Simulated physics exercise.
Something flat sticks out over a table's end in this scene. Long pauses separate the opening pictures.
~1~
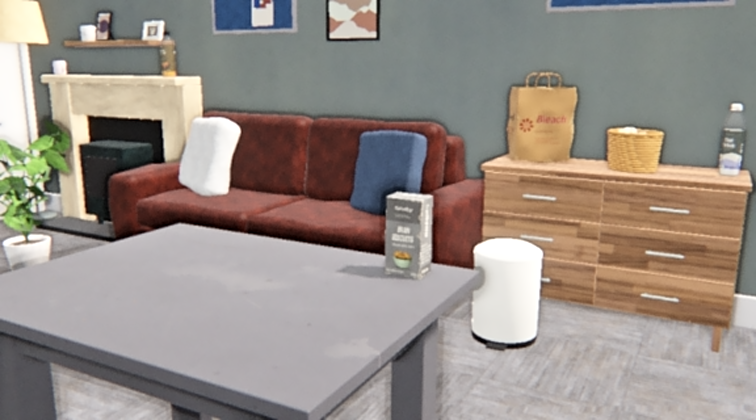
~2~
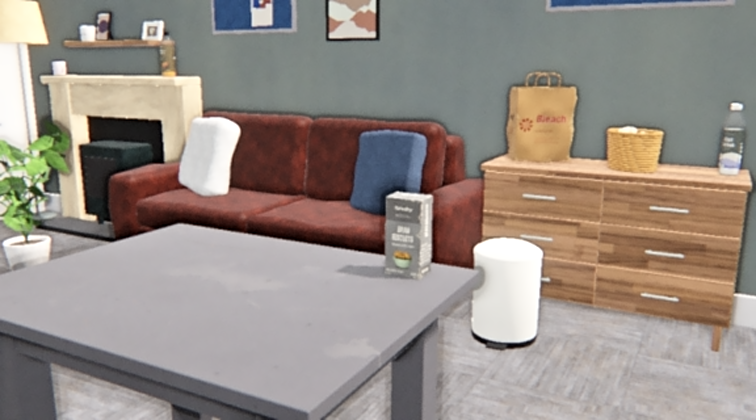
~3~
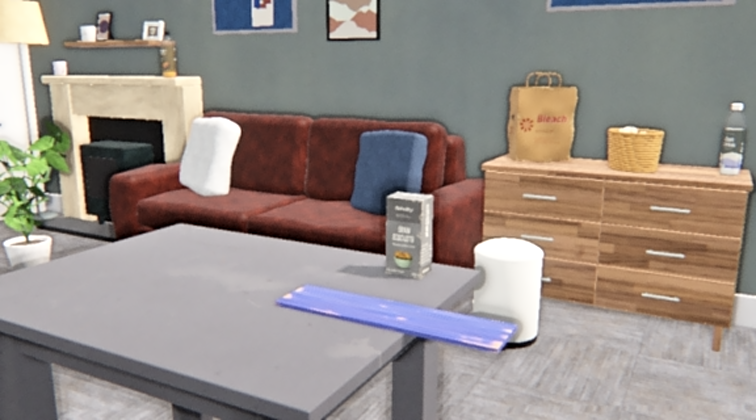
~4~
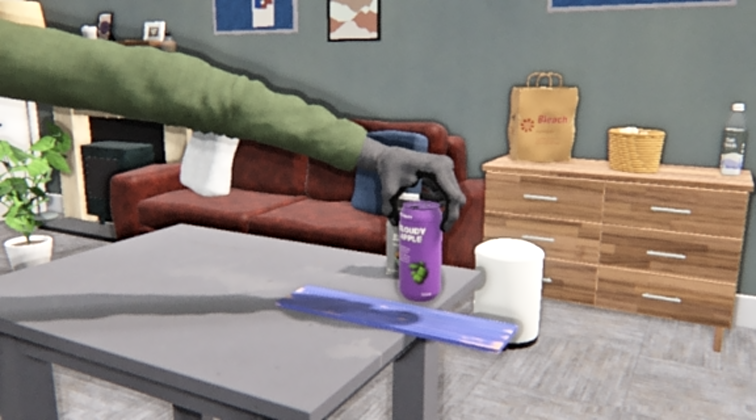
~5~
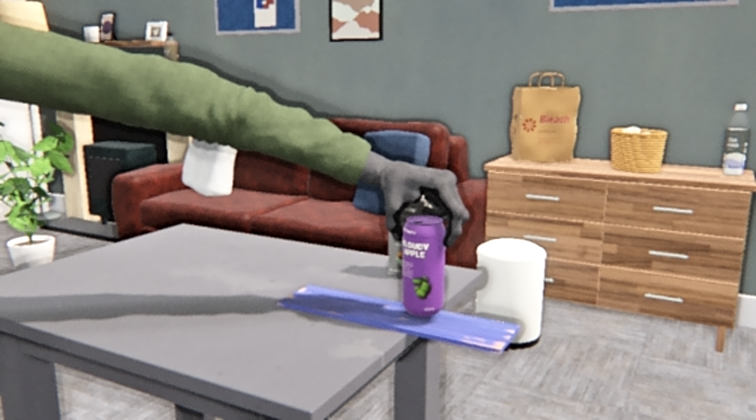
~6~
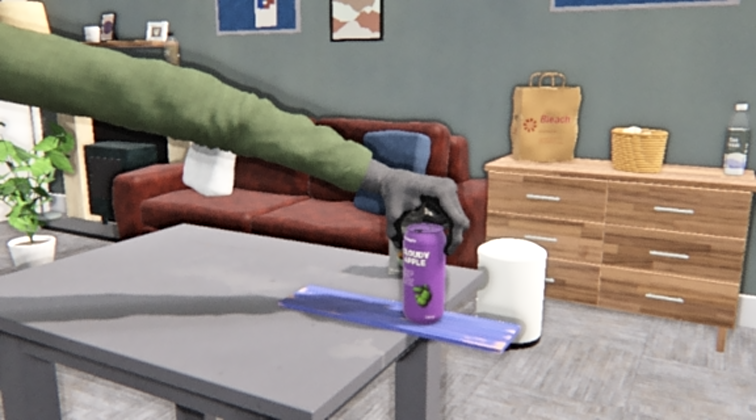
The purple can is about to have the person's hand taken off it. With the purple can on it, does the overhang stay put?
Yes, bottom line, it stays where it is up there.
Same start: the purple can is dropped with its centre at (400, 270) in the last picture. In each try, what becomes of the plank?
In that case it does not fall.
Then, 0.50 s later than the last frame, all is still.
Then, 1.30 s later than the last frame, purple can resting near (424, 274).
When it is over, all 3 as before. End places, in pixels of the last picture, purple can near (424, 274). The plank keeps its balance.
